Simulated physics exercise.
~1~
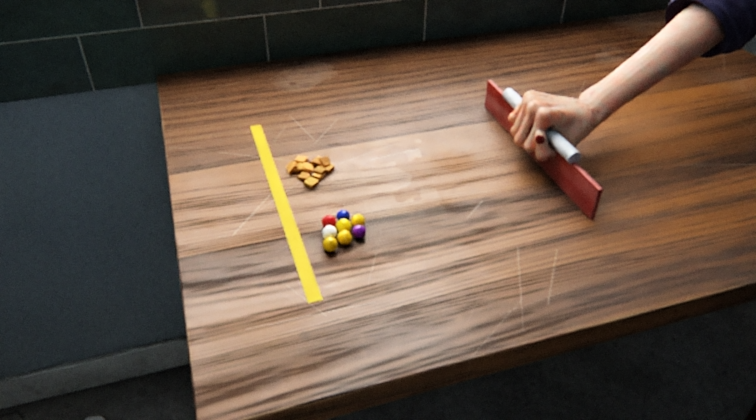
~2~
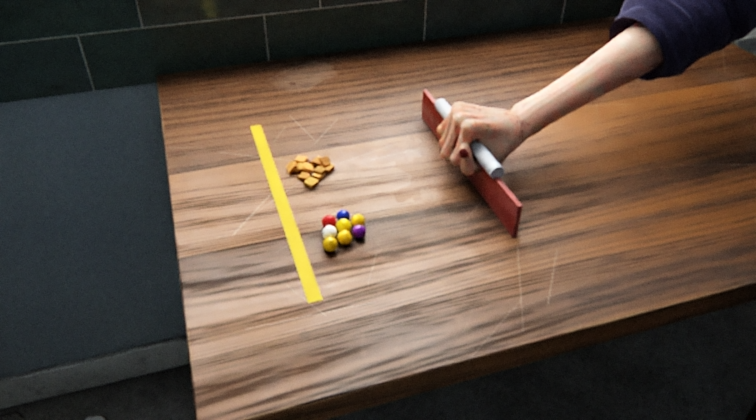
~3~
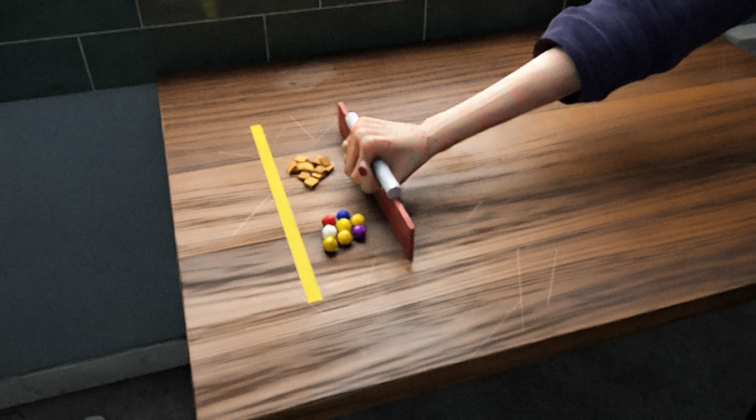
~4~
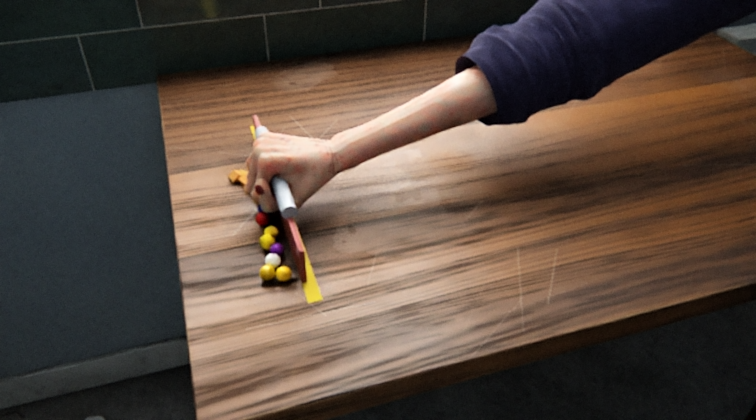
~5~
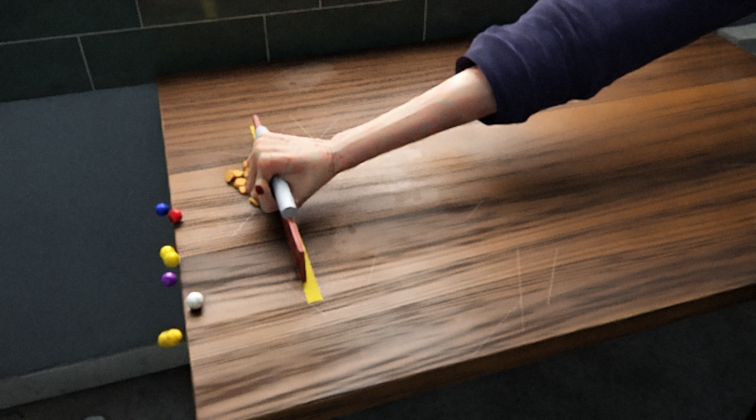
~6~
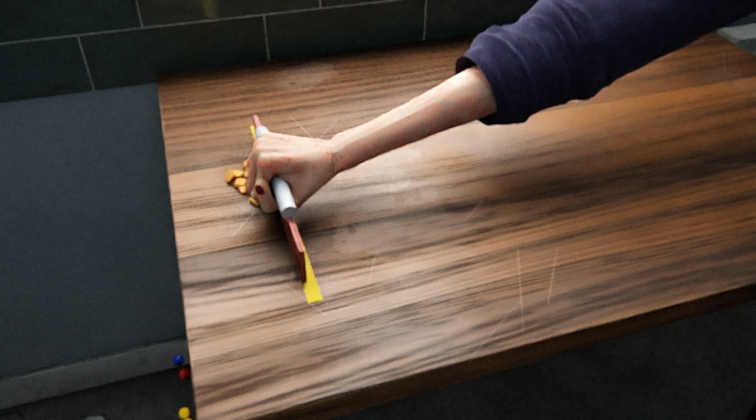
Hand sliding a red scraper left to yellow tape, sending colourful balls rolling off the table edge while brown pieces stay.
